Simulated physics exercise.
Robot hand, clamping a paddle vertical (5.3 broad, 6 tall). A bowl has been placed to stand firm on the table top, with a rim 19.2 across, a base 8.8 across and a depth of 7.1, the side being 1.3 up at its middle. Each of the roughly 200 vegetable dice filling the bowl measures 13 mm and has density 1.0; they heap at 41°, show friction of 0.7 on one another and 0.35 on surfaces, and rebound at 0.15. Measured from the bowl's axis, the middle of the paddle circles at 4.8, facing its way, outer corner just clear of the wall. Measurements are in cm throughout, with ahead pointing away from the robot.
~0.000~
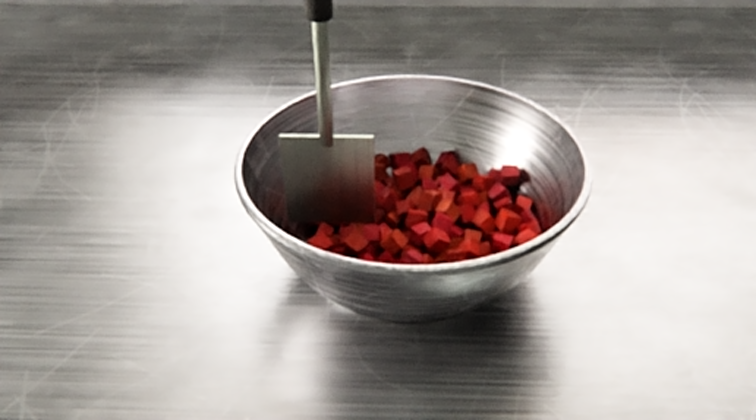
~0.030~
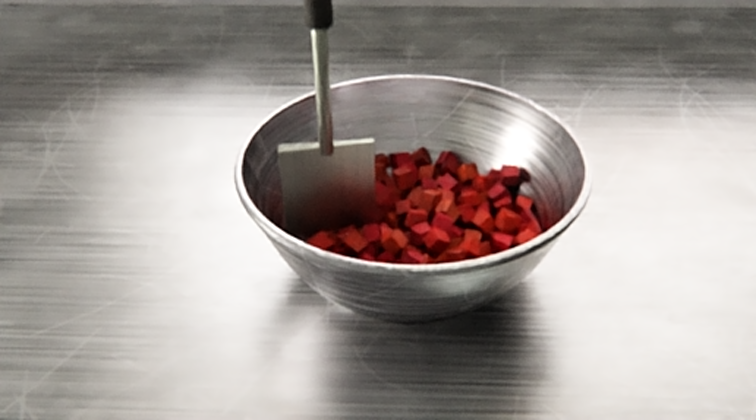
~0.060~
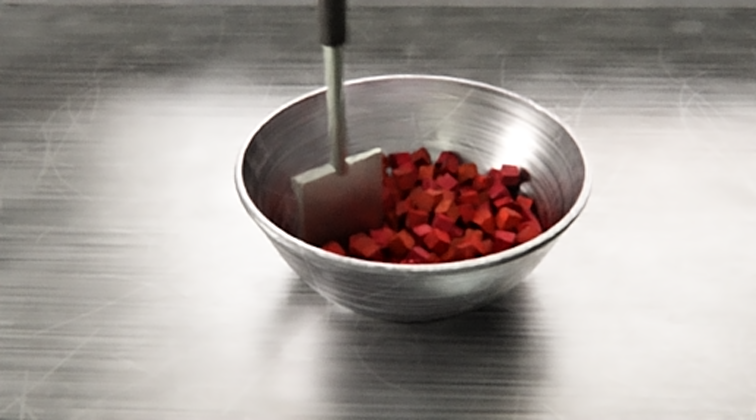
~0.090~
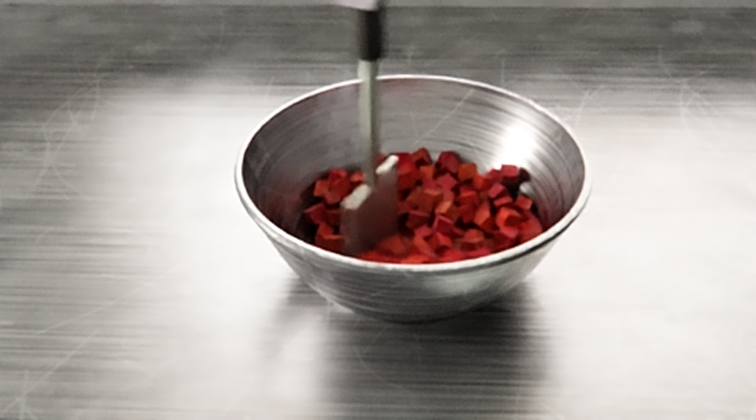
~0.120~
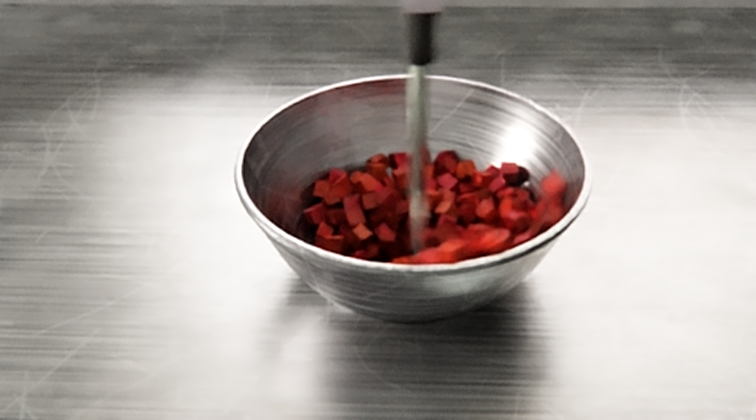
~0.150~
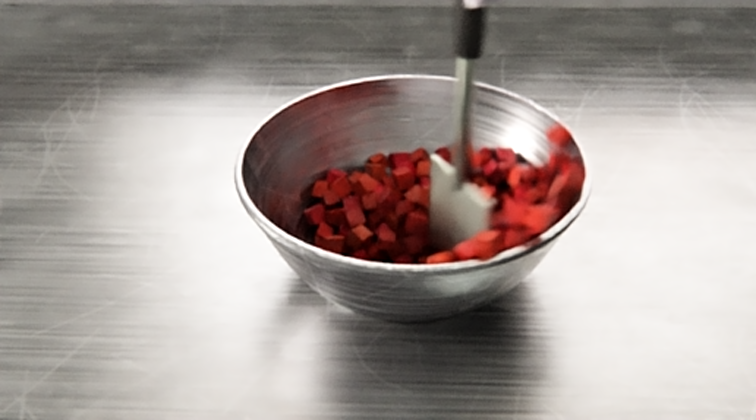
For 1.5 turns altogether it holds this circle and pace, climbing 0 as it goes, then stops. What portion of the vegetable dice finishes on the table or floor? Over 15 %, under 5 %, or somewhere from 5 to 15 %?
Over 15 %.
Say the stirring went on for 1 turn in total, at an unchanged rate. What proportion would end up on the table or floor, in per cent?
I'd expect around 30 per cent.
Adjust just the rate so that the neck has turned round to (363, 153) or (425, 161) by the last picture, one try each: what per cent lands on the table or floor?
About 10 % for one try and about 30 % for the other, in order.
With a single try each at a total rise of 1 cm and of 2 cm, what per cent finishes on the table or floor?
Close to 30 and 30 percent, in that order.
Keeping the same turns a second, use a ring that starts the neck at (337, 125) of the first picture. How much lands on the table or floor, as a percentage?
Close to 40 in a hundred.
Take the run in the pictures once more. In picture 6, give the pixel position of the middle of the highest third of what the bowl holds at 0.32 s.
About pixel (347, 128).
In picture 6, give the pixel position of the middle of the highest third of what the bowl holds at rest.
At about (388, 168).
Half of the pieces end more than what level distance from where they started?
Around 8 centimetres.
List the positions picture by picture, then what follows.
In the first picture, the paddle neck at (325, 112), 0° round; upper third of the load around (425, 216), from x 310 to 530, top at y 160; 199 in the bowl.
In the second picture, the paddle neck at (325, 120), 11° round; upper third of the load around (425, 216), from x 310 to 530, top at y 160.
In the third picture, the paddle neck at (338, 140), 37° round; upper third of the load around (429, 239), from x 310 to 530, top at y 160.
In the fourth picture, the paddle neck at (372, 156), 65° round; upper third of the load around (443, 240), from x 315 to 530, top at y 160.
In the fifth picture, the paddle neck at (418, 161), 94° round; upper third of the load around (471, 239), from x 315 to 555, top at y 160.
In the sixth picture, the paddle neck at (462, 154), 122° round; upper third of the load around (510, 216), from x 315 to 575, top at y 135; 199 in the bowl.
After 0.32 s, 281° round, highest piece 10 above the table; 165 in the bowl, 6 on the table or floor, 28 in flight or on the tool.
After 0.49 s, 81° round, highest piece 9 above the table; 137 in the bowl, 45 on the table or floor, 17 in flight or on the tool.
After 0.78 s, 180° round, highest piece 6 above the table; 114 in the bowl, 83 on the table or floor, 2 in flight or on the tool.
After 1.48 s, 180° round, highest piece 5 above the table; 114 in the bowl, 85 on the table or floor.
In the end, 114 in the bowl, 85 on the table or floor. That is 43 % on the table or floor.
